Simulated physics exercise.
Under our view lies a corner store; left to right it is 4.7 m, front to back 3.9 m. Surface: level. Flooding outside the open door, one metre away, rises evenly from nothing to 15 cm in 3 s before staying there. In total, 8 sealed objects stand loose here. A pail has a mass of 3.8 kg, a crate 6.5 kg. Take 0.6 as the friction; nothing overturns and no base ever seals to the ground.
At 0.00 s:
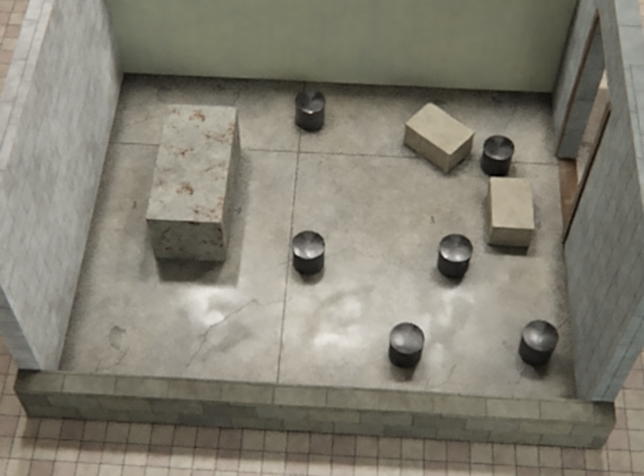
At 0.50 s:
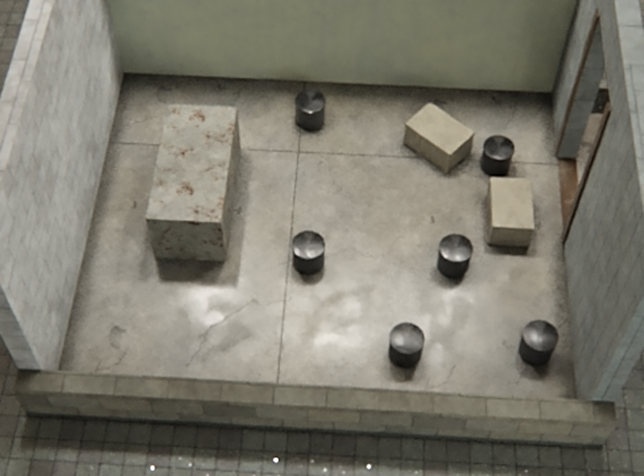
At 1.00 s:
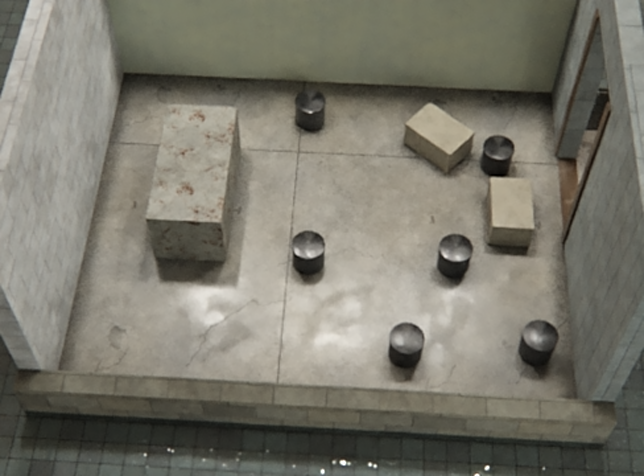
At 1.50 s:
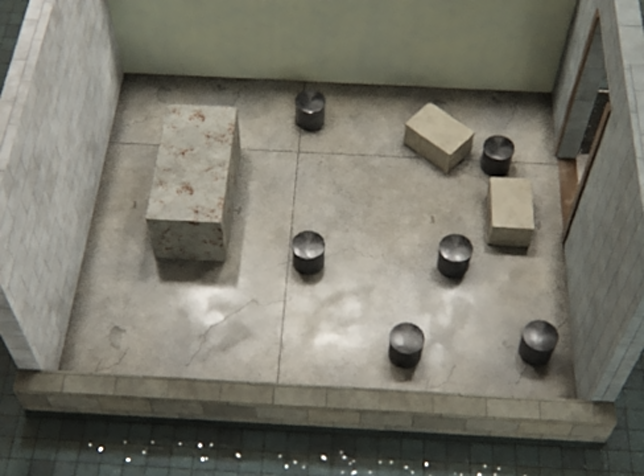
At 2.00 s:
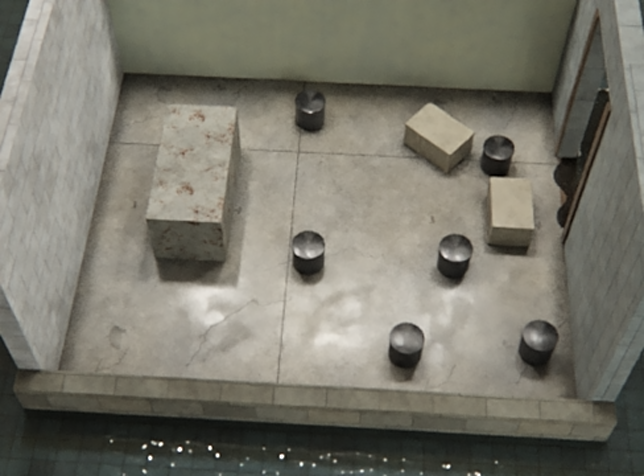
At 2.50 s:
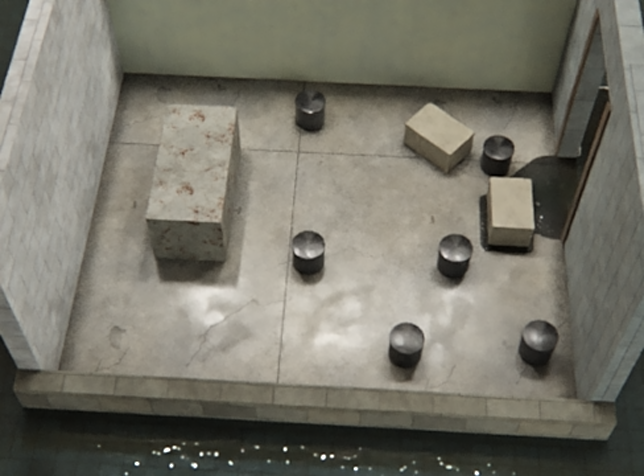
In a walled store, the objects stay still as dark water enters through the right doorway.
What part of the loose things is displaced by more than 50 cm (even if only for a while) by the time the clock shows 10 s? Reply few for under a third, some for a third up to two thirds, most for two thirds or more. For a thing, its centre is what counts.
Some.
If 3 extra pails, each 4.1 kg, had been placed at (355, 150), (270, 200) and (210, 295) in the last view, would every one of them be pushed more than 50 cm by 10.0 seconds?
Respectively, higher, higher and lower.
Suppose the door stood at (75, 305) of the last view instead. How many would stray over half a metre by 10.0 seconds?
The answer then is 2.
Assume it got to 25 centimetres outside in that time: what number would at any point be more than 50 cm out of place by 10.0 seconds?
You'd get 6 in that case.
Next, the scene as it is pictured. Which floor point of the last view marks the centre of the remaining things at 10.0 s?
About (358, 222).
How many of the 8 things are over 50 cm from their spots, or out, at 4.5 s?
The number by then is 1.
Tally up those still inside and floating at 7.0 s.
Then: 2.
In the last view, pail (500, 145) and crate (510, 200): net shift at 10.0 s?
In that order: 200 cm, 200 cm.
After 3.5 s 0 of 8 are over 50 cm from their spots; 0 afloat.
After 4.5 s 1 of 8 are over 50 cm from their spots; 1 afloat.
After 7.0 s 3 of 8 are over 50 cm from their spots; 2 afloat.
After 10.0 s 4 of 8 are over 50 cm from their spots, and 4 have been at some point; 3 afloat.
